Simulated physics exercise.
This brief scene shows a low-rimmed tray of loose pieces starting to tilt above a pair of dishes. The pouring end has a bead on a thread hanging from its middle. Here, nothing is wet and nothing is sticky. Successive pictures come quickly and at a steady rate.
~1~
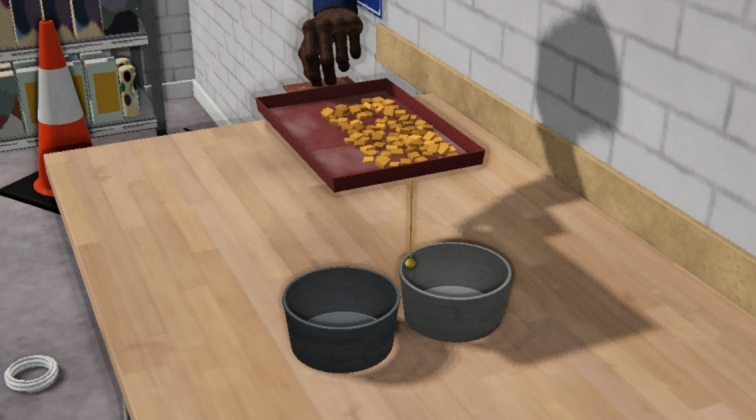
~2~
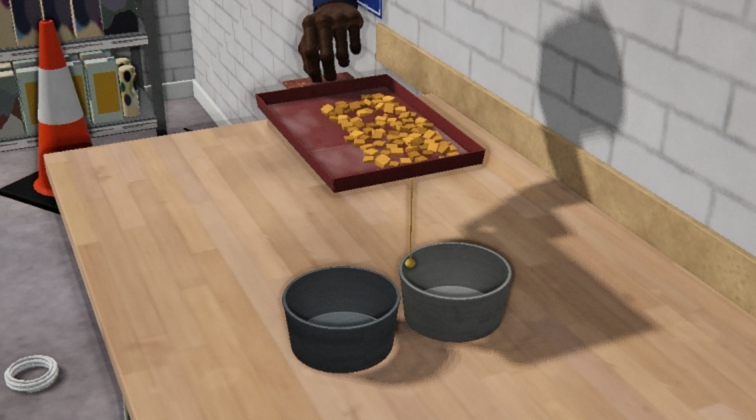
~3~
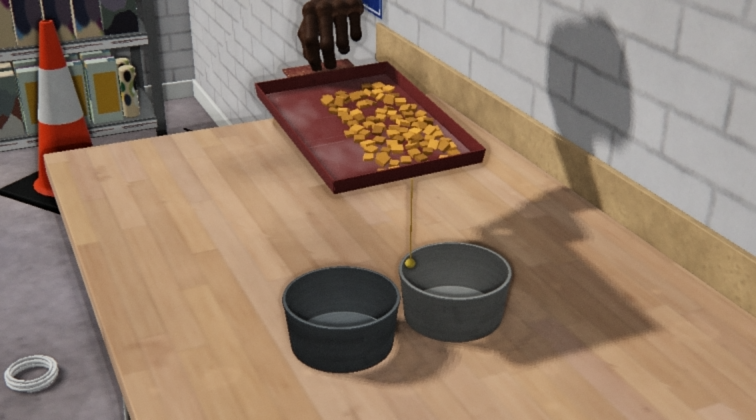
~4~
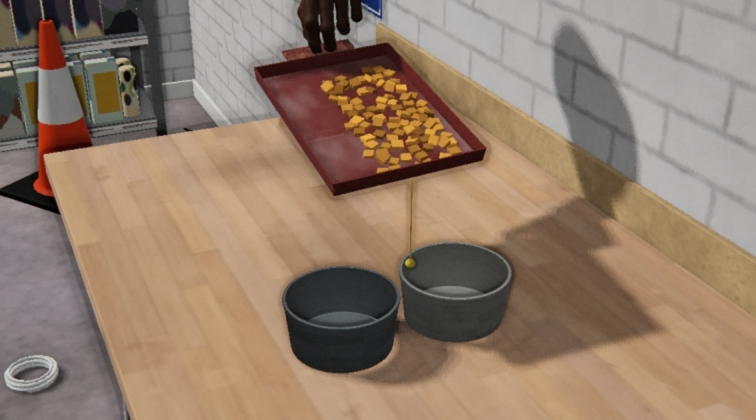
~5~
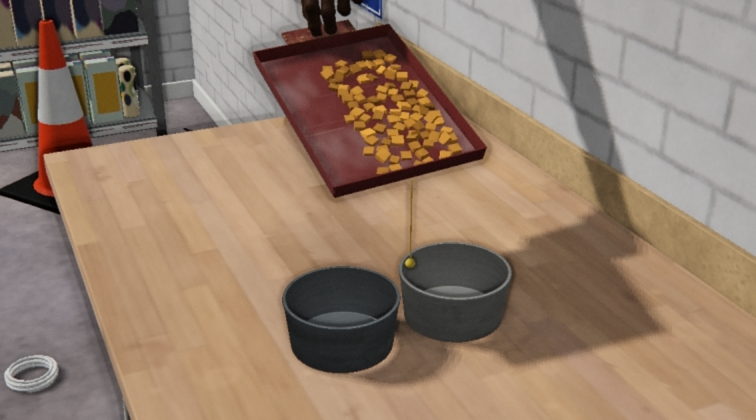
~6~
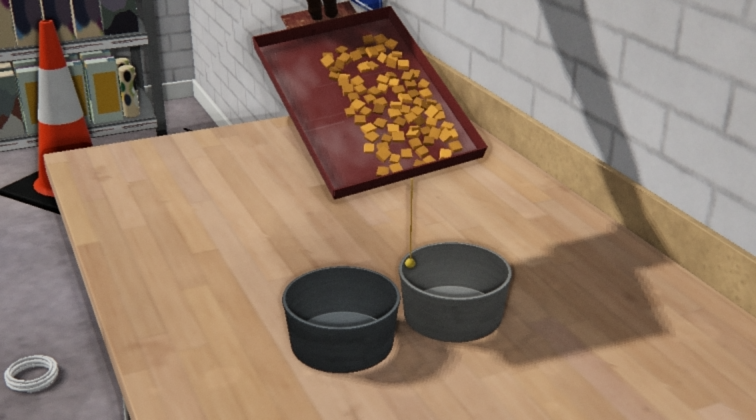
Dark hand raising the far end of a red tray of small orange crackers above two grey dishes on a wooden table.
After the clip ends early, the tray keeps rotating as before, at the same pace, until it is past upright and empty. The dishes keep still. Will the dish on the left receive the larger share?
Yes - I'd say most of it lands in the left one, honestly.
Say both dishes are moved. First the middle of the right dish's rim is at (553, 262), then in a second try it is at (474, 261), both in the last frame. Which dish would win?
Case one: The dish at left. Case two: The dish at left.
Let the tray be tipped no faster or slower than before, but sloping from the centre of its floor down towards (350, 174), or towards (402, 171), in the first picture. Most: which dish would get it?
In turn: The left dish; the dish on the right.
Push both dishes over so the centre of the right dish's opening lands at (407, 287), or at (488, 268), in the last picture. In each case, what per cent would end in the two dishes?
In turn about 70 and about 80 percent.
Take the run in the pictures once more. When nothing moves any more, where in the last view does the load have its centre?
Centre at rest, last view: Approx. (366, 349).
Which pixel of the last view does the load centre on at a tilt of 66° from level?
(391, 152).
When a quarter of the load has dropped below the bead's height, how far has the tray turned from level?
I'd say it is tilted about 115°.
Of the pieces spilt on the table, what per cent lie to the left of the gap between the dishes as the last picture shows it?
I make it about 20 percent or so.
Soon after the last picture, tray tipped steeply; all on the tray.
A little later, tray tipped past a quarter turn; about two thirds on the tray; a small part in the left dish; a small part outside both; about a quarter in the air.
Later still, tray tipped past a quarter turn; about two thirds in the left dish; a small part in the right dish; about a third outside both.
At rest, tray tipped past a quarter turn; about two thirds in the left dish; a small part in the right dish; about a third outside both.
